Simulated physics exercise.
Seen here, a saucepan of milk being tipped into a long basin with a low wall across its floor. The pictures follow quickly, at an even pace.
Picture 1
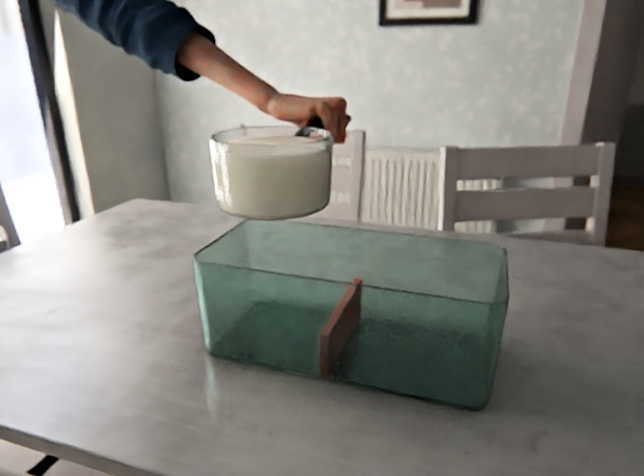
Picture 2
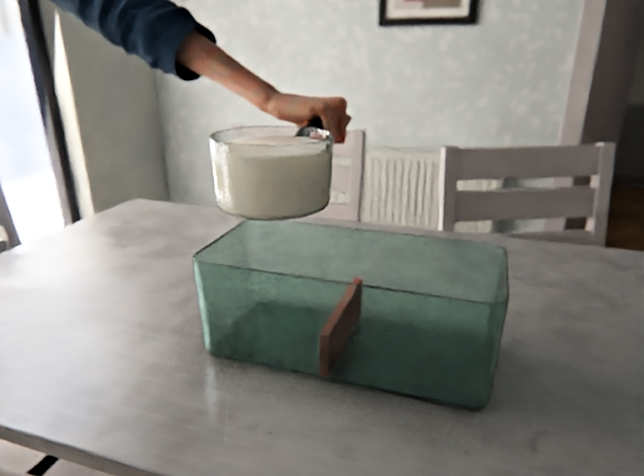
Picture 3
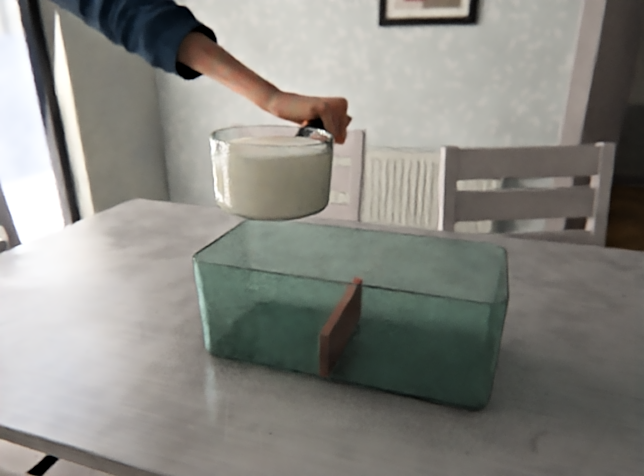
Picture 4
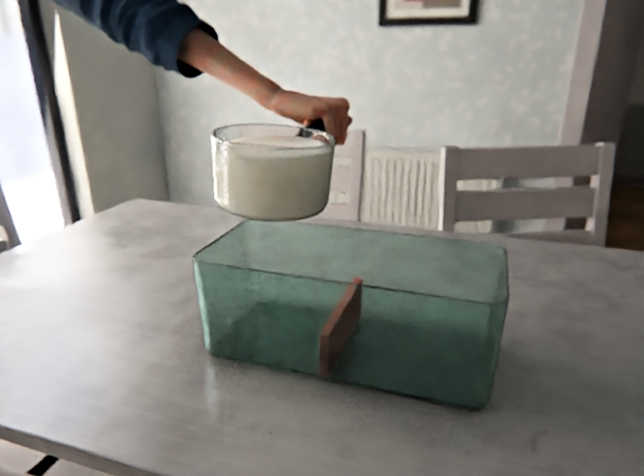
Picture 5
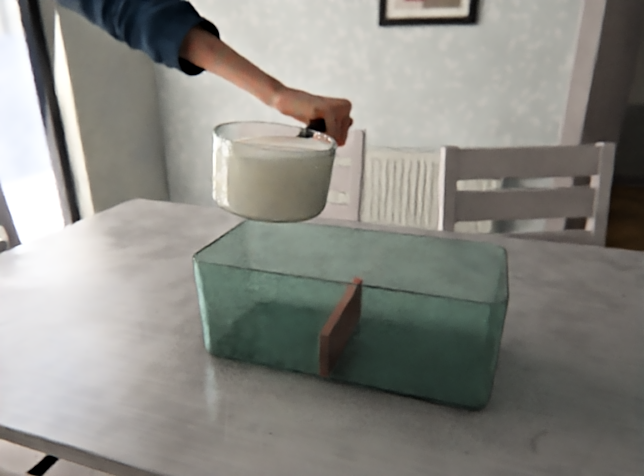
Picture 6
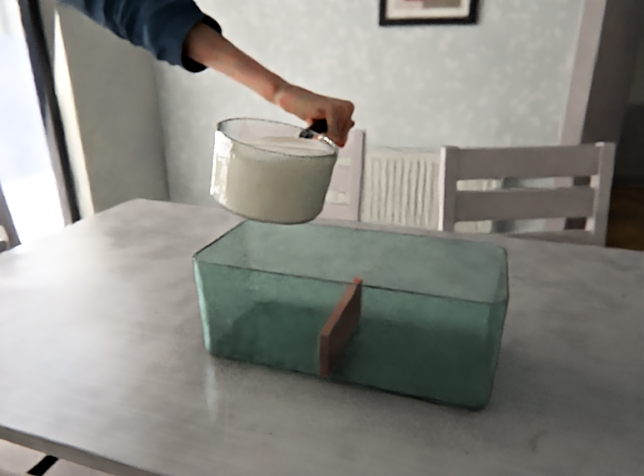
Glass saucepan of milk held above a long greenish basin with a low wall, a hand slowly tilting it slightly rightward.
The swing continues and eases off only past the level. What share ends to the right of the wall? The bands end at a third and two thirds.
In the end over two thirds is right of the wall.
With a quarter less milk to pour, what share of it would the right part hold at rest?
Close to 75 per cent.
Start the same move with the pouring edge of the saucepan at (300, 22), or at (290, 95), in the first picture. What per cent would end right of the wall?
In turn 80 and 60 in a hundred.
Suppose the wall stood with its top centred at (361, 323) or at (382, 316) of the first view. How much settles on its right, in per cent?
First some 60, then 45 per cent.
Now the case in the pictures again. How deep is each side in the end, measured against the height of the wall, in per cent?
Left about 10, right about 50.
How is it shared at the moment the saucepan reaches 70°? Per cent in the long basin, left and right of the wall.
Left: 0 %. Right: 20 %.
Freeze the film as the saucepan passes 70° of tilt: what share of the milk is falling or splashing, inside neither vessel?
It comes to 25 per cent or so.
A moment on, the saucepan is tipped part way and 54 per cent is still to pour, 0 is left of the wall and 22 right of it.
Next, the saucepan is tipped right over and 8 per cent is still to pour, 9 is left of the wall and 79 right of it.
Then the saucepan is tipped right over and 0 per cent is still to pour, 19 is left of the wall and 81 right of it.
Later the saucepan is tipped right over and 0 per cent is still to pour, 19 is left of the wall and 81 right of it.
At rest 19 per cent lies left of the wall, 81 right of it and 0 outside.
